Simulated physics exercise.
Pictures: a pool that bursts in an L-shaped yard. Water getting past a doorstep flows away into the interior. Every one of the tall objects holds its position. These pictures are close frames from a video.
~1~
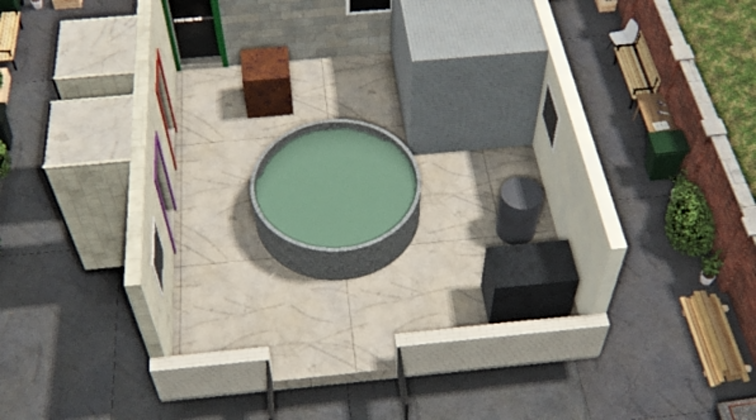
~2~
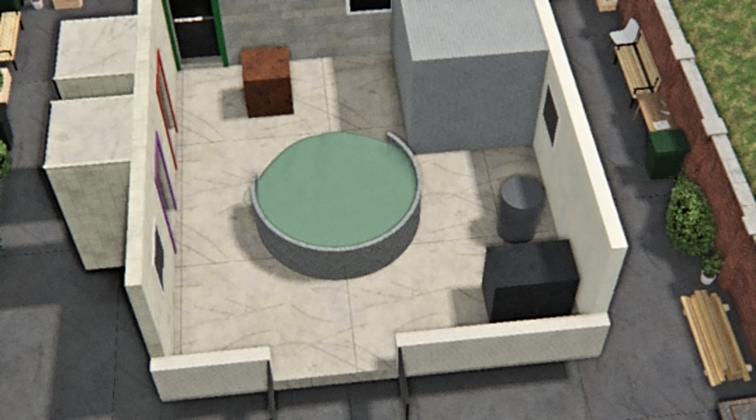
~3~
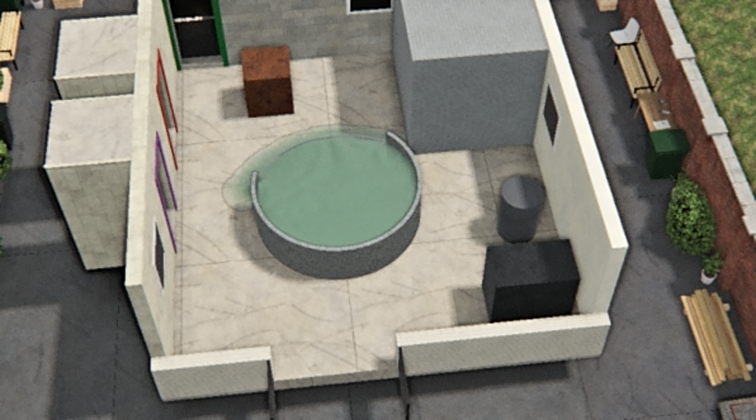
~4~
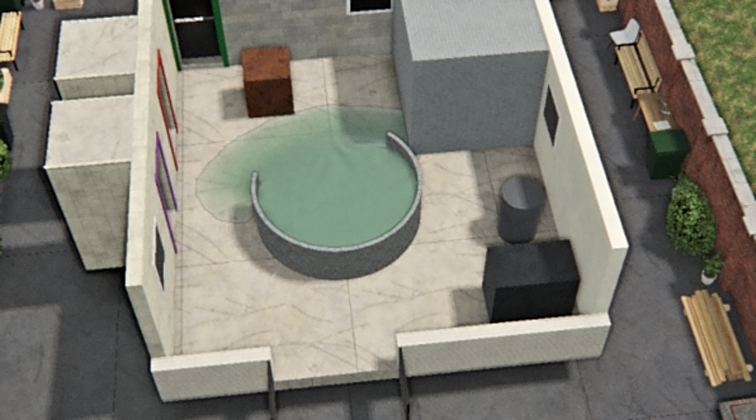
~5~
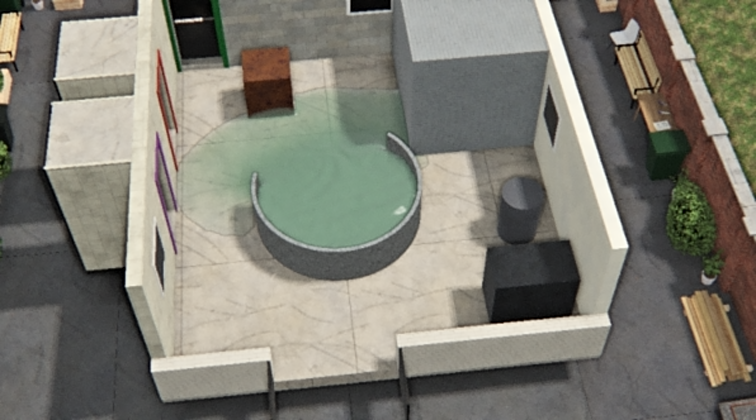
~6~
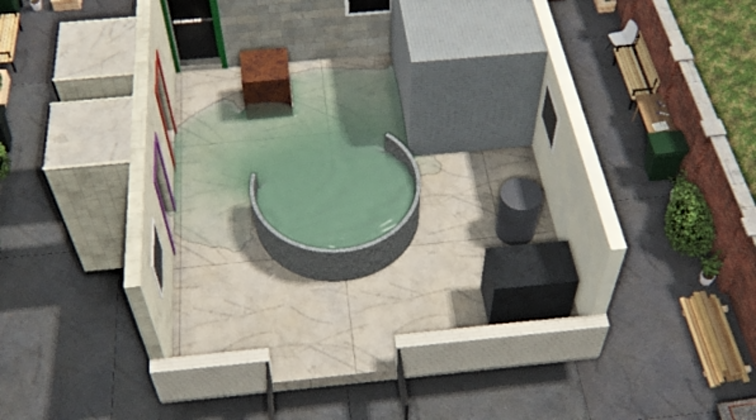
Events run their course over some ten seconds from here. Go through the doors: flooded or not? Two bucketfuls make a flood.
Purple door: Flooded. Red door: Flooded. Green door: Flooded.
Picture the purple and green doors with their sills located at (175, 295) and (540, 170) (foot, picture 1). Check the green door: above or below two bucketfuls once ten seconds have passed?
As I see it, the green stays within limit.
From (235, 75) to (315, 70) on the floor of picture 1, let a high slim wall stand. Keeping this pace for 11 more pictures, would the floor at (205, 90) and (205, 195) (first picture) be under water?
Result by location - first soaked, second soaked.
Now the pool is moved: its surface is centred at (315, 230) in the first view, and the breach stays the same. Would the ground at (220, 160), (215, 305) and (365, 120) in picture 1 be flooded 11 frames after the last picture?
I'd say swamped for the first, still dry for the second and swamped for the third.
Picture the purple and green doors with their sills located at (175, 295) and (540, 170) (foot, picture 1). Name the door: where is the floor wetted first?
The flood hits the one in red before any other door.
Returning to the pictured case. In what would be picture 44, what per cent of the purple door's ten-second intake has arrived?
About 40 per cent.
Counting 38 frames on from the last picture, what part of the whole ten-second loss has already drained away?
Log: Around 75 %, estimated.
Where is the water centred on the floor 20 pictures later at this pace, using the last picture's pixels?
(294, 138).
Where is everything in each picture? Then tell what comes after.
Still water in the round pool at (336, 184), in the first picture.
The front is at a hidden place, out from the gap on the round pool's far side, in the second picture.
Water pours out on the round pool's far side and has run to (230, 200), in the third picture.
Water pours out on the round pool's far side and has run to (208, 207), in the fourth picture.
The front is at (177, 184), out from the gap on the round pool's far side, in the fifth picture.
The front is at (392, 66), out from the gap on the round pool's far side, in the sixth picture.
A moment on, water covers 40 % of the floor; the purple door under two buckets in, the red door over two buckets in, the green door under two buckets in.
Next, water covers 45 % of the floor; the purple door under two buckets in, the red door far over two buckets in, the green door far over two buckets in.
Then, water covers 55 % of the floor; the purple door under two buckets in, the red door far over two buckets in, the green door far over two buckets in.
Later, water covers 80 % of the floor; the purple door over two buckets in, the red door far over two buckets in, the green door far over two buckets in.
In the end, water covers 100 % of the floor; the purple door far over two buckets in, the red door far over two buckets in, the green door far over two buckets in.
